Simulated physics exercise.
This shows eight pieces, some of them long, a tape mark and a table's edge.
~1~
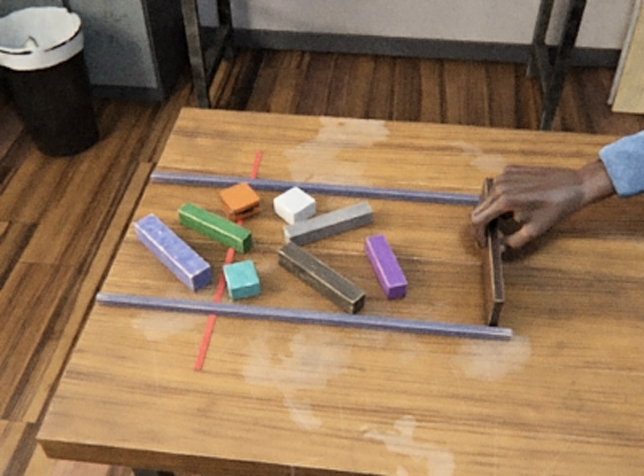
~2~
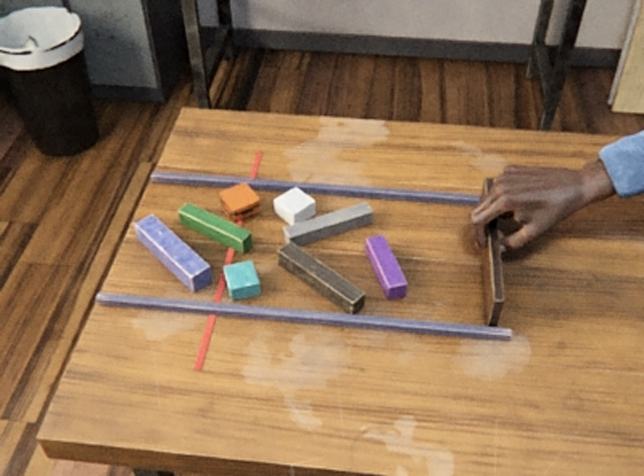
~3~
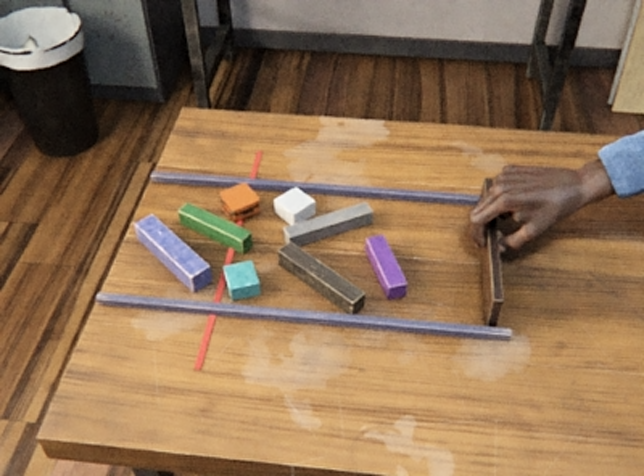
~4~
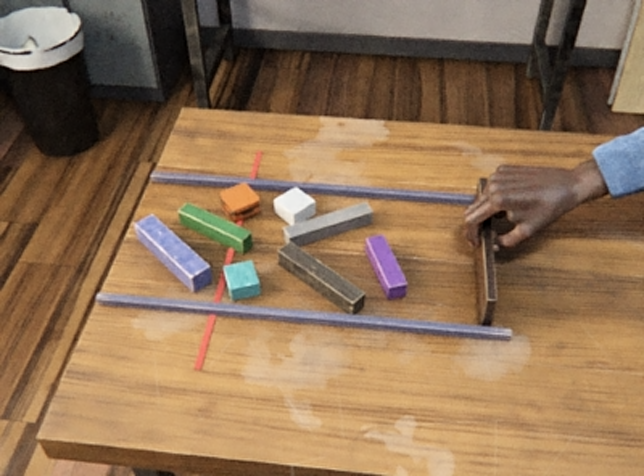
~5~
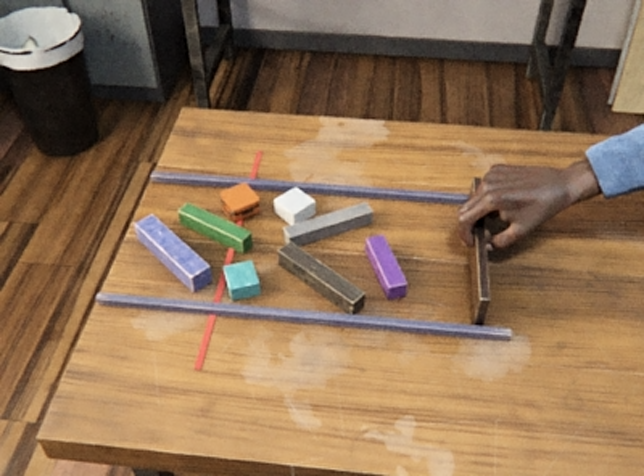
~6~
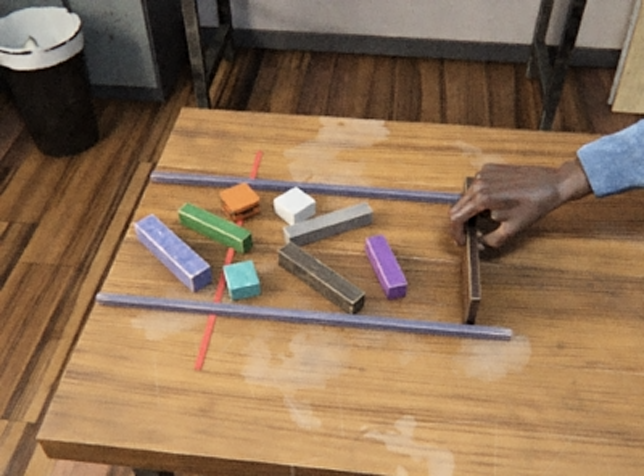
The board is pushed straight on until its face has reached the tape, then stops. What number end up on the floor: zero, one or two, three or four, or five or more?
The number that fall off is zero.
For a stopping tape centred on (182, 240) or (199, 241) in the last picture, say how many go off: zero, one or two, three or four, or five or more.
Taking them in turn, one to two; one to two.
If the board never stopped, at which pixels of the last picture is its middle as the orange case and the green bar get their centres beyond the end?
Near (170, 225) and (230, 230).
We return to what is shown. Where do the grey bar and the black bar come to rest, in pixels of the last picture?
About (196, 219), and the other about (189, 263).
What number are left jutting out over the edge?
Overhanging: 2.
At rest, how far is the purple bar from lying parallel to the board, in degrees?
About 0°.
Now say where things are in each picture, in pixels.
The first frame shows blue bar (173, 252); green bar (215, 227); orange case (240, 204); board (490, 249); tape (233, 244).
The second frame shows green bar (215, 228); grey bar (329, 225).
The third frame shows orange case (240, 204); turquoise block (242, 280).
The fourth frame shows blue bar (173, 252); black bar (320, 278).
The fifth frame shows green bar (215, 228); white block (295, 207).
The sixth frame shows blue bar (173, 252); green bar (215, 228); orange case (240, 204); board (470, 247); tape (233, 244).
Early on, none off yet; blue bar at rest near (173, 252); green bar at rest near (215, 228); orange case at rest near (240, 204).
Finally, the number that fall off is zero.
